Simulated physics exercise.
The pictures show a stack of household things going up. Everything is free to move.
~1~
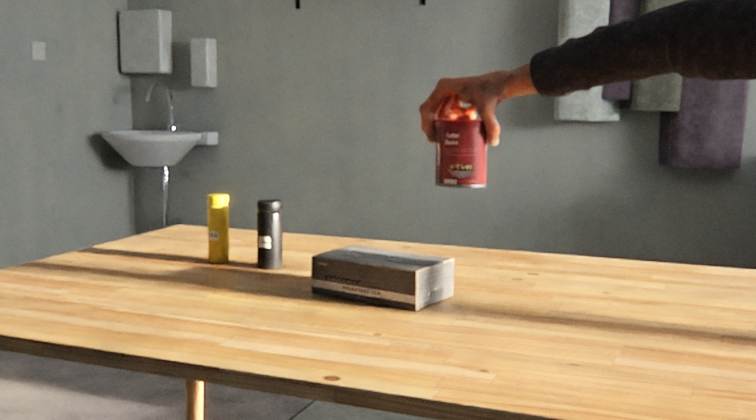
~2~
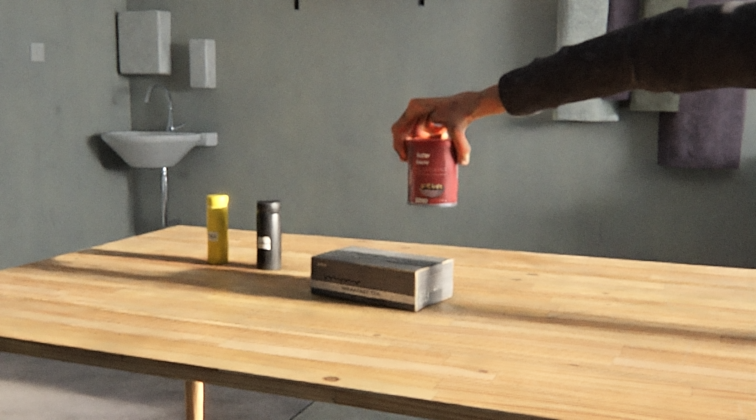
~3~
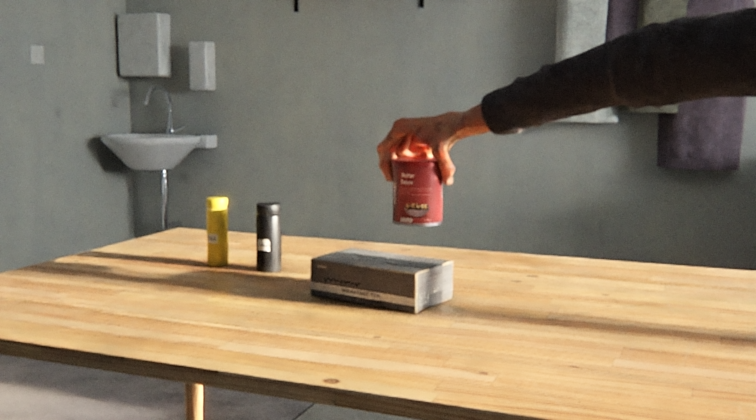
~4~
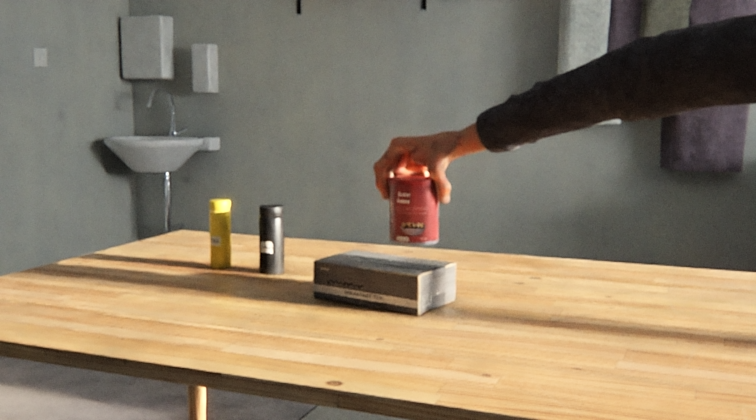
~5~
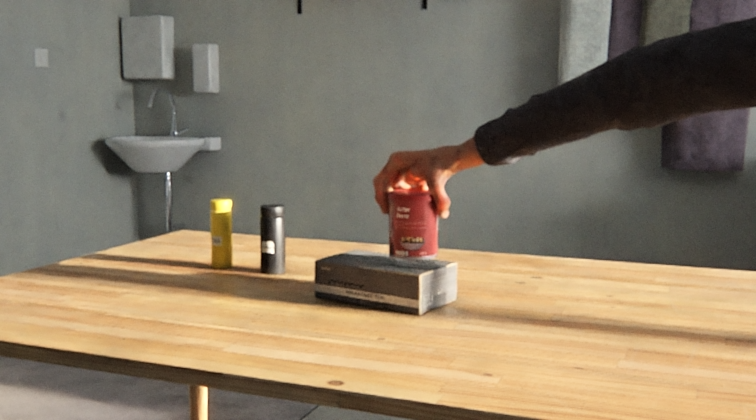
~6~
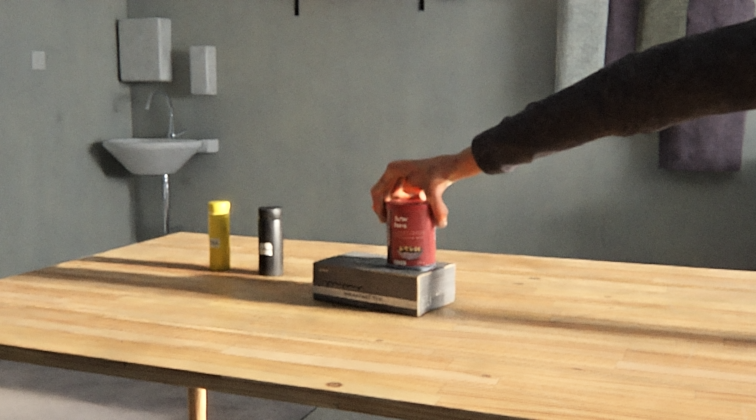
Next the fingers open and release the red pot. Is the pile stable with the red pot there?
As it turns out, it stays up.
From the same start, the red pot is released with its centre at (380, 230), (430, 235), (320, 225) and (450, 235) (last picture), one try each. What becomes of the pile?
In the first case it holds; in the second case it holds; in the third case it comes apart; in the fourth case it loses its balance.
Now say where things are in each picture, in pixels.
The first picture shows coming down; red pot (461, 153); yellow shaker (218, 228).
The second picture shows coming down; red pot (432, 172); black shaker (269, 235).
The third picture shows coming down; red pot (418, 191); grey box (381, 278).
The fourth picture shows coming down; red pot (414, 210); yellow shaker (220, 233).
The fifth picture shows coming down; red pot (413, 224); black shaker (273, 239).
The sixth picture shows in place under the hand; red pot (411, 233); grey box (383, 282).
Then, 0.20 s on from there, no change.
Then, 0.60 s on from there, red pot resting near (411, 233).
In the end, all 4 unmoved. At the end, from the last picture's camera, red pot near (411, 233). The pile holds.
